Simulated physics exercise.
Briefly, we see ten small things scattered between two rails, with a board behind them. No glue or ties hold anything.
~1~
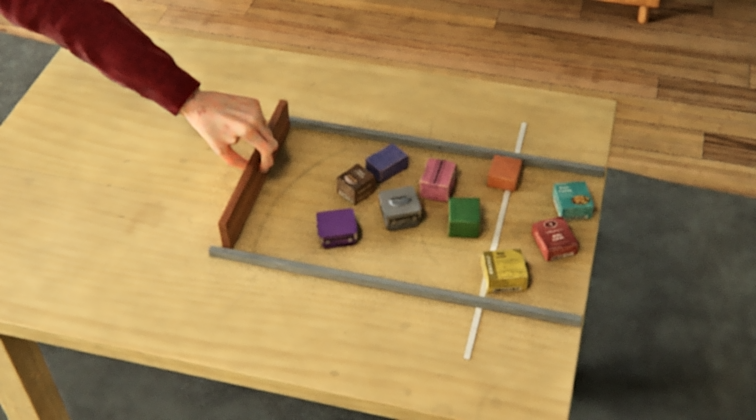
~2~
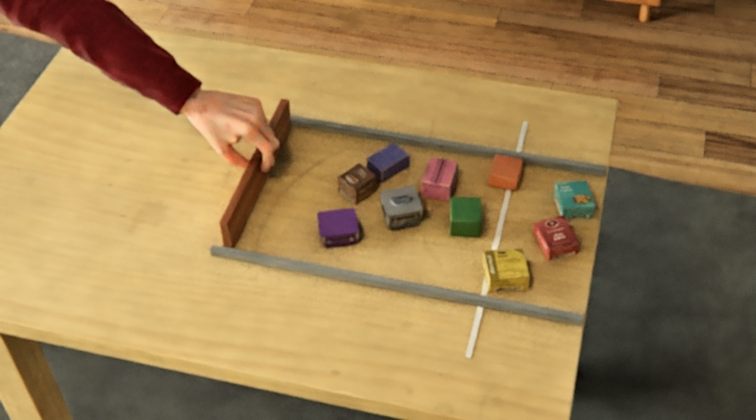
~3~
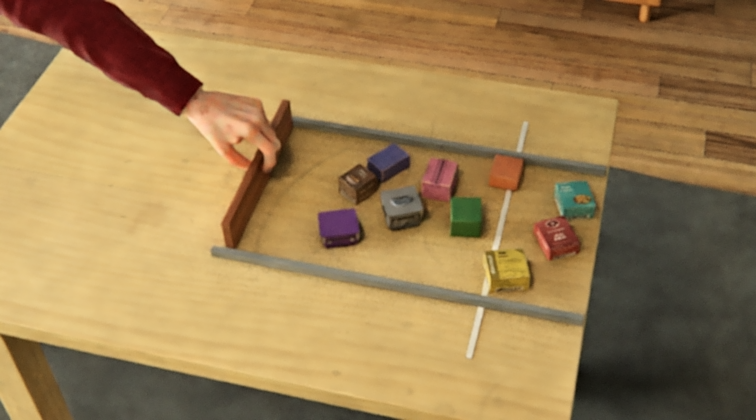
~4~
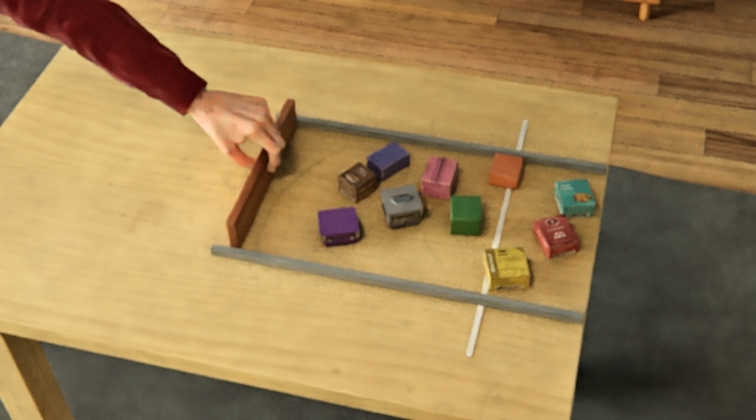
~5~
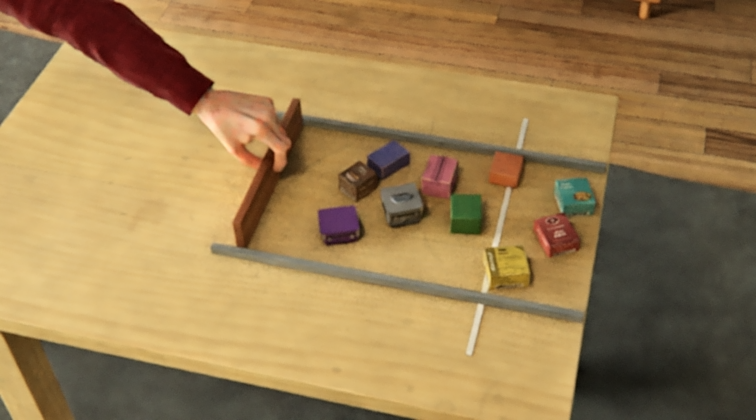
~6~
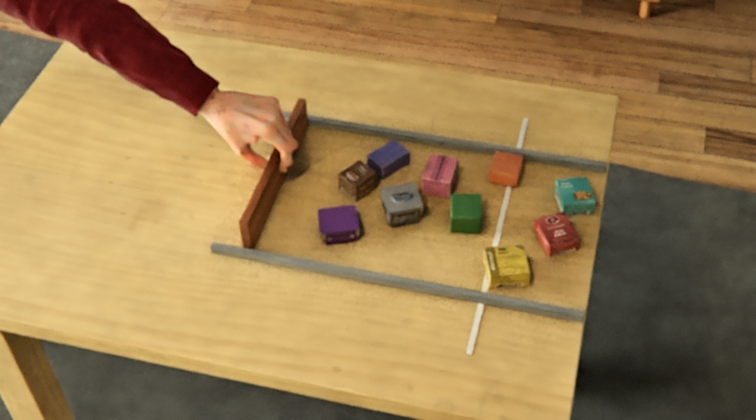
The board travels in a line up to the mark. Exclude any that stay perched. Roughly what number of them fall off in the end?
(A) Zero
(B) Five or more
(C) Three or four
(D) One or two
The answer is A.
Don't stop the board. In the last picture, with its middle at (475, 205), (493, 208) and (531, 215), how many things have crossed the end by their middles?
0, 0, 2.
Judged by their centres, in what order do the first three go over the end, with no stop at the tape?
Order: Red box, then turquoise box, then yellow box.
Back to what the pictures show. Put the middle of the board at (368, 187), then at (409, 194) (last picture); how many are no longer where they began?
Moved so far: 3, later 5.
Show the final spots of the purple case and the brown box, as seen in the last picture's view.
Middles: Around (510, 262) and around (519, 197).
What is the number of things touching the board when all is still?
My count gives 4.
Early on, none off yet; turquoise box at rest near (575, 197); red box at rest near (557, 234); yellow box at rest near (506, 267).
Finally, the number that fall off is zero.
